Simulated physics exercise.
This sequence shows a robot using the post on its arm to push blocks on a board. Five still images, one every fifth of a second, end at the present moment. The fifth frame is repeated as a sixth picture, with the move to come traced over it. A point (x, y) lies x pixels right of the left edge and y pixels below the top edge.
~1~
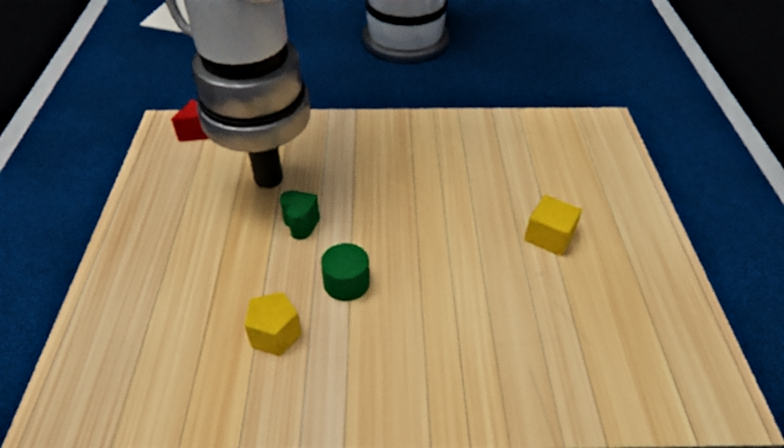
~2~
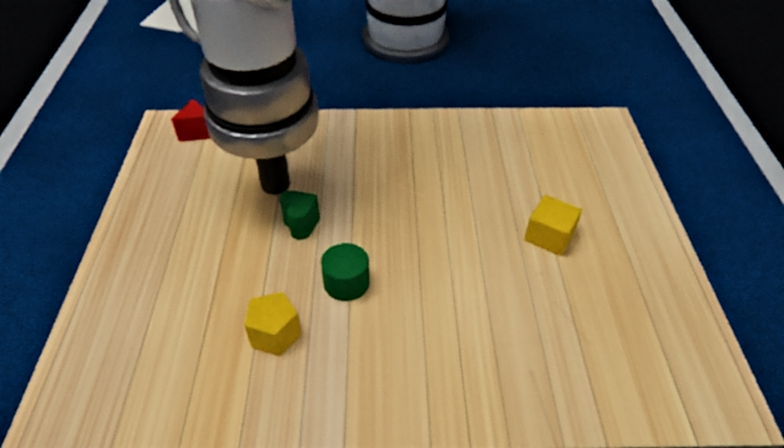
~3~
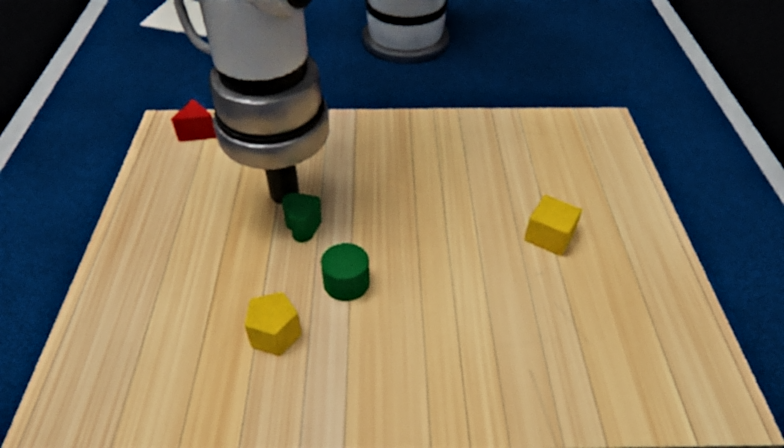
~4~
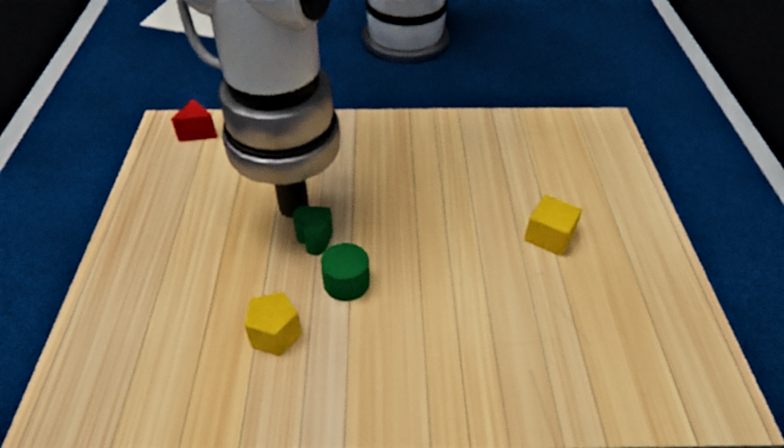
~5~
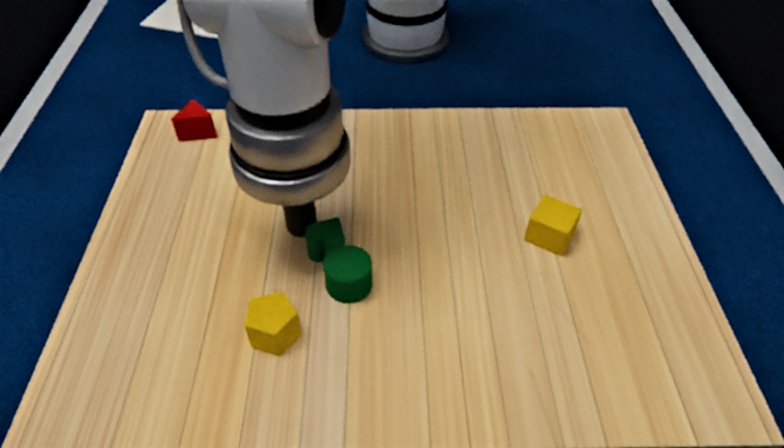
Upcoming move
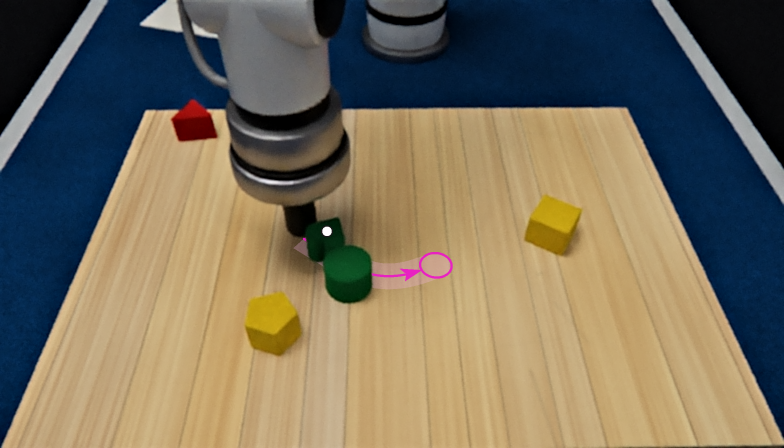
A silver and white robot arm with a dark post reaches over a pale wooden board on a blue surface, seen from above by a still camera. A red block sits at the upper left, two green blocks and a yellow pentagonal one left of centre, and another yellow block at right. The post moves down and rightward, pushing the green heart block against the green cylinder, which shifts barely.
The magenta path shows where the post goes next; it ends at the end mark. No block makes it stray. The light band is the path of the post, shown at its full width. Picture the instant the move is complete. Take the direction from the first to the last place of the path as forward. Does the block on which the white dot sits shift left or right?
The block on which the white dot sits goes left.
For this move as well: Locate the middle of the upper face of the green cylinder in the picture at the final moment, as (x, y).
Around pixel (375, 286).
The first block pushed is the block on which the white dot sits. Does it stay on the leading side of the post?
At the end of the path, the post is still pushing the block on which the white dot sits ahead of it.
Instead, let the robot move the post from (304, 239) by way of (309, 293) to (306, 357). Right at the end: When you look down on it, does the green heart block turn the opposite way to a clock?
Yes, that is what happens.
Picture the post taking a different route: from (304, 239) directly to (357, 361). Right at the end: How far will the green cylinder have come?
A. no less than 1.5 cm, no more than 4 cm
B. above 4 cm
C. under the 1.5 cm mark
A (no less than 1.5 cm, no more than 4 cm)
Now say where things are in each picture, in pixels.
In the first picture, tip of the post (269, 180), middles of tops, yellow pentagonal block (270, 312), green heart block (298, 202), green cylinder (345, 260).
In the second picture, post (276, 186), nothing pushed.
In the third picture, post (285, 195), green heart block (300, 204).
In the fourth picture, post (294, 209), green heart block (312, 217).
In the fifth picture, post (302, 228), yellow pentagonal block (270, 312), green heart block (327, 231), green cylinder (347, 262).
The line goes from (304, 239) through (342, 261) and (388, 276) to (436, 265); the dot is on the green heart block.
What follows on the original path. One third of the way, post (342, 251); green heart block (373, 243), turned 55° anticlockwise; green cylinder (367, 278).
Two thirds of the way, post (389, 265); green heart block (422, 250), turned 85° anticlockwise; green cylinder (375, 286).
At the end, post (437, 254); yellow pentagonal block unmoved; green heart block (471, 245), turned 55° anticlockwise; green cylinder (375, 286).
